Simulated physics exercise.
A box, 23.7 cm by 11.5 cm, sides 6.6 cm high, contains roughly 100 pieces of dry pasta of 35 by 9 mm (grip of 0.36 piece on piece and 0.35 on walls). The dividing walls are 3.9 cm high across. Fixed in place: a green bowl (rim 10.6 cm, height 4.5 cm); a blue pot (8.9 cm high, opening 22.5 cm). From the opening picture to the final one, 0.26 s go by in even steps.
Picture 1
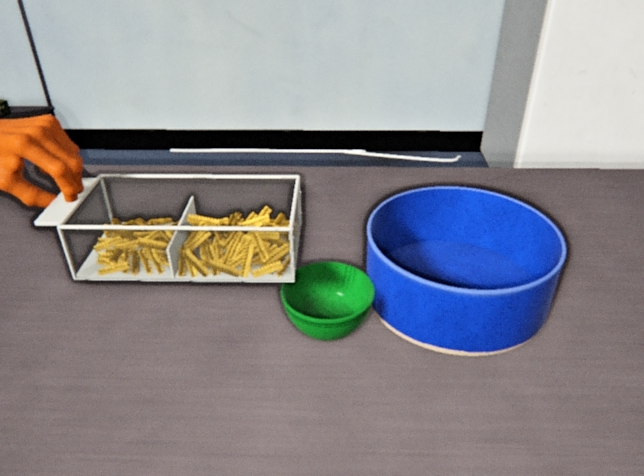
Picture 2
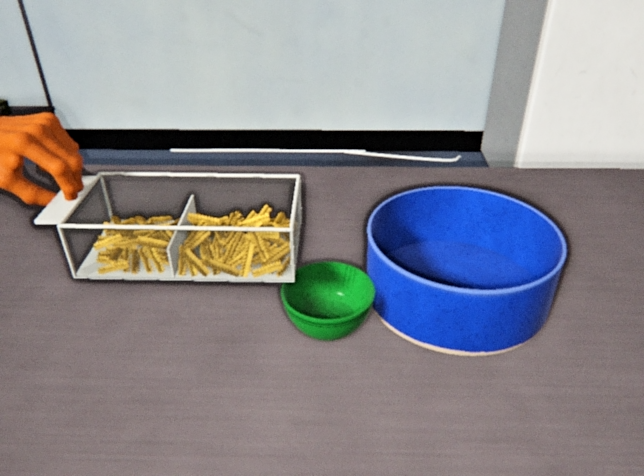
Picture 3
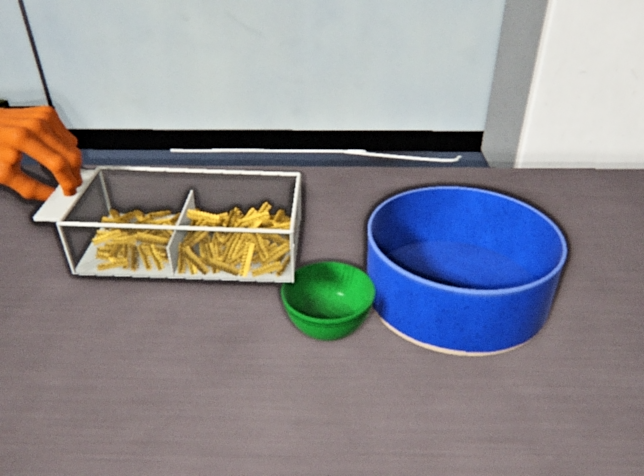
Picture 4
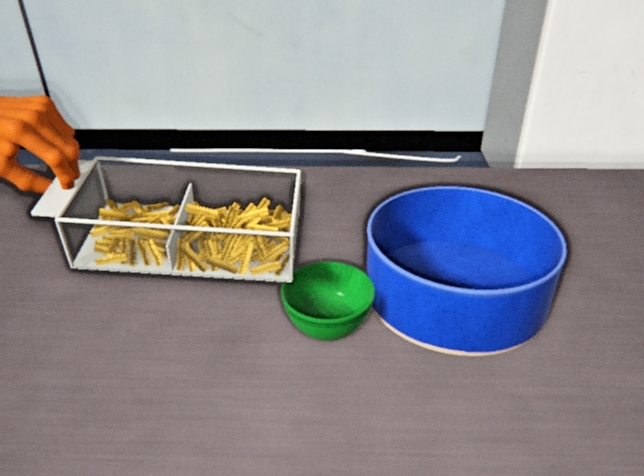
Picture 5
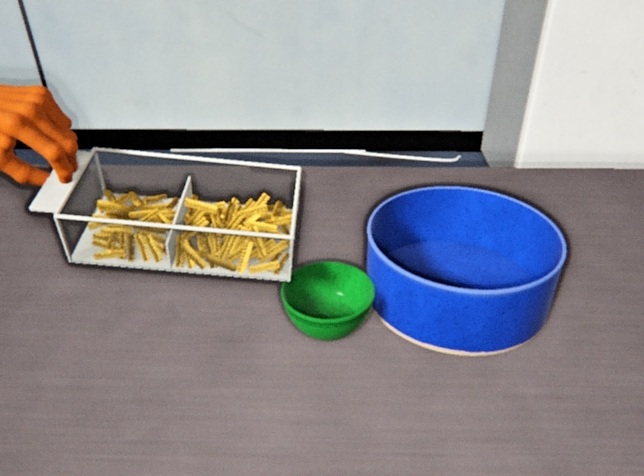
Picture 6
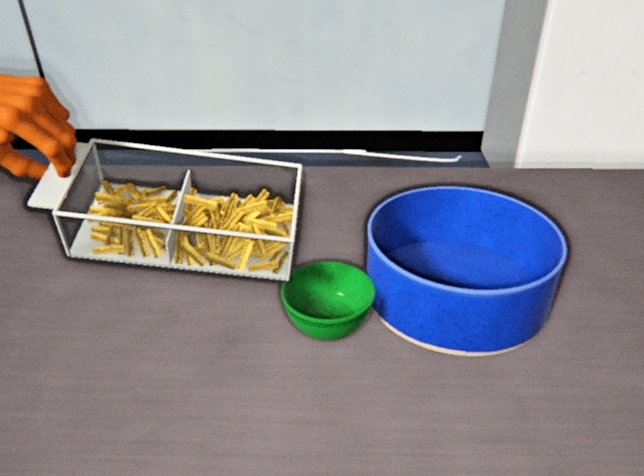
A hand gradually tilting a clear divided box of dry pasta, raising its left end beside a green bowl and blue pot.
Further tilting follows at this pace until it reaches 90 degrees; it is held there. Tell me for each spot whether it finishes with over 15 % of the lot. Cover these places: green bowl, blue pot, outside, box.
Green bowl: It does not; blue pot: It does not; outside: It does; box: It does.
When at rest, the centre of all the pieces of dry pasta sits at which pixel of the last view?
Somewhere near pixel (248, 231) of the final view.
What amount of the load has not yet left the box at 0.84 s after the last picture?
Some 100 per cent of the load.
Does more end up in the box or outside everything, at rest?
In the box.
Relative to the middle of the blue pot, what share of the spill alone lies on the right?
Roughly 0 per cent.
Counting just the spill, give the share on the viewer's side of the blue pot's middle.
Share: About 100 %.
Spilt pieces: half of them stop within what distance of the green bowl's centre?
I'd put it at close to 10 cm from the middle.
Then, 0.33 s after the last picture, tilt 44 degrees; box 100 %; middle of all pieces near (200, 205).
Then, 0.60 s after the last picture, tilt 67 degrees; box 100 %; middle of all pieces near (201, 196).
Then, 0.84 s after the last picture, tilt 87 degrees; box 100 %; middle of all pieces near (206, 196).
Then, 1.08 s after the last picture, tilt 90 degrees; outside 5 %, box 95 %; middle of all pieces near (217, 217).
In the end, green bowl 0 %, blue pot 0 %, outside 25 %, box 75 %.
